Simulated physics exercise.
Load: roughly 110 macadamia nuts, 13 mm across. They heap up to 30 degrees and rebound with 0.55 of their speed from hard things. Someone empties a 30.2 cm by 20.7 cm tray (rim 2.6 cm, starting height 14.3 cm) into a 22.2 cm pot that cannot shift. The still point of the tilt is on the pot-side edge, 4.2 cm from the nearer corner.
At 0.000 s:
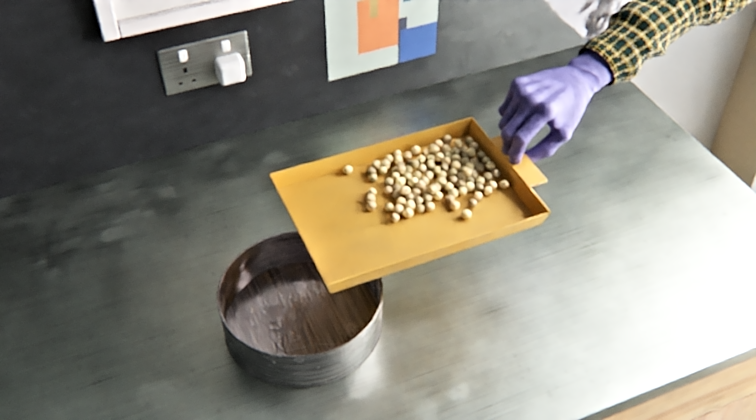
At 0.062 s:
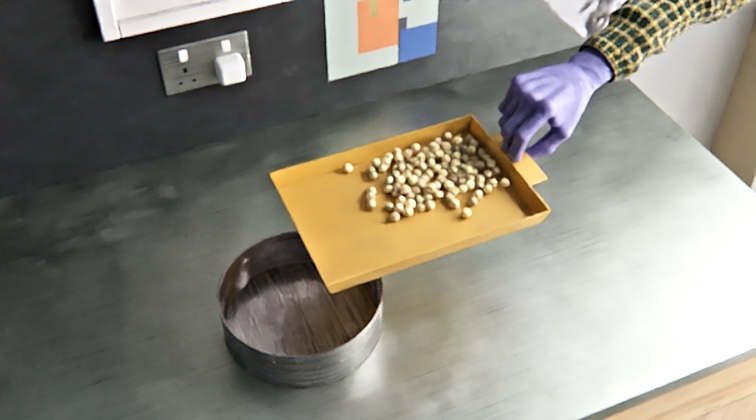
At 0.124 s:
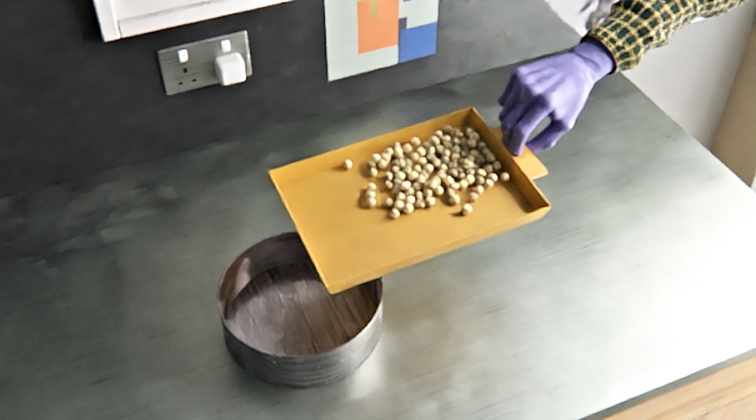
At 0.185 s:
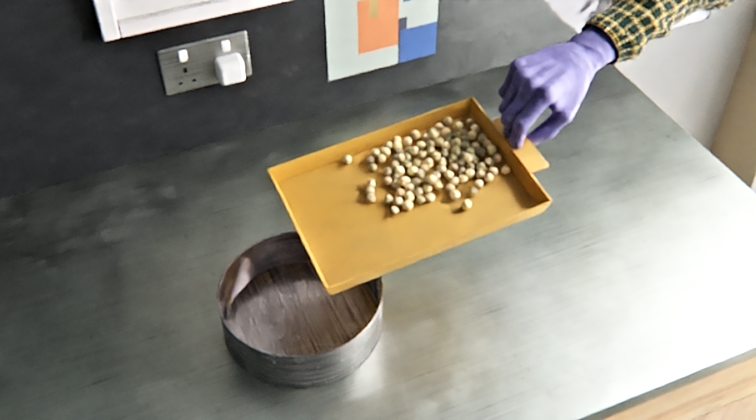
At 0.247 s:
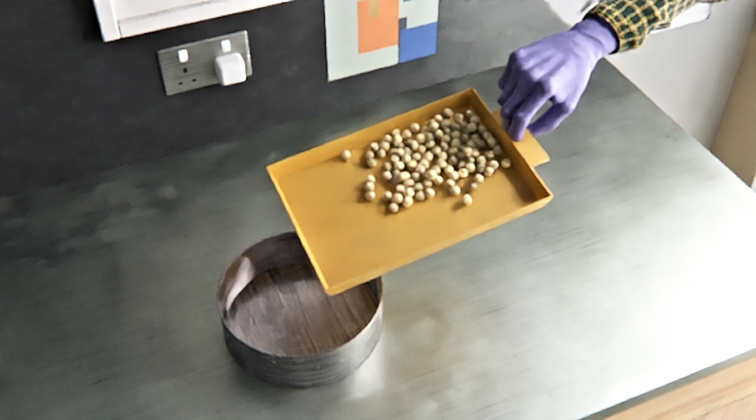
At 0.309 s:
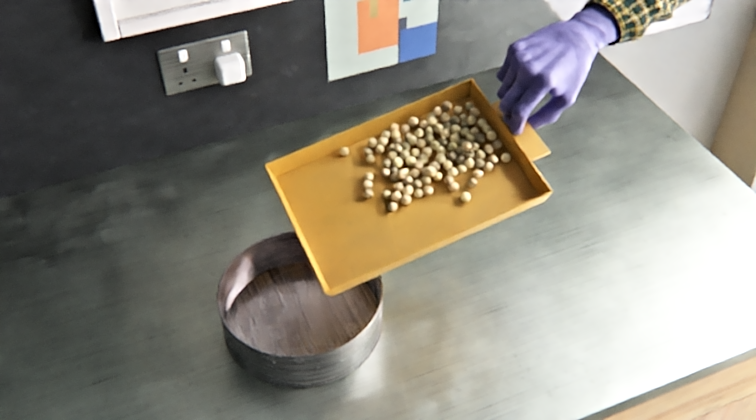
A purple-gloved hand gradually raises the right side of a yellow tray holding round nuts.
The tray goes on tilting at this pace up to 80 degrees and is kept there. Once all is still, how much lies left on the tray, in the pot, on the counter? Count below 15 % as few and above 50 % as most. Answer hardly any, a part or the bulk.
Left on the tray: Hardly any; in the pot: The bulk; on the counter: A part.
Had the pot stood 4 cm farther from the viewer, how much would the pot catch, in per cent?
Then about 0 per cent.
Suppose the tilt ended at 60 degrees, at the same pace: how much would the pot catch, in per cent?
In that case some 10 per cent.
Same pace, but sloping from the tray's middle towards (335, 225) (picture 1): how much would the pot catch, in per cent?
Some 80 per cent.
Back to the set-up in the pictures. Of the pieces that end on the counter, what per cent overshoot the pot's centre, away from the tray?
About 80 per cent.
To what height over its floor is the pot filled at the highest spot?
Some 2.0 cm.
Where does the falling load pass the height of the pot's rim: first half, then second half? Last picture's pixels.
At about (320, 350), then at (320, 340).
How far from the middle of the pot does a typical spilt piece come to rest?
About 24 cm.
After 0.89 s, tilt 45 degrees; the tray holds 95 %, the pot 0 %.
Then, at 1.28 s, tilt 66 degrees; the tray holds 90 %, the pot 5 %.
Then, at 1.75 s, tilt 80 degrees; the tray holds 80 %, the pot 10 %.
By 3.9 s all is still; tray 5 %, pot 70 %, counter 25 %.
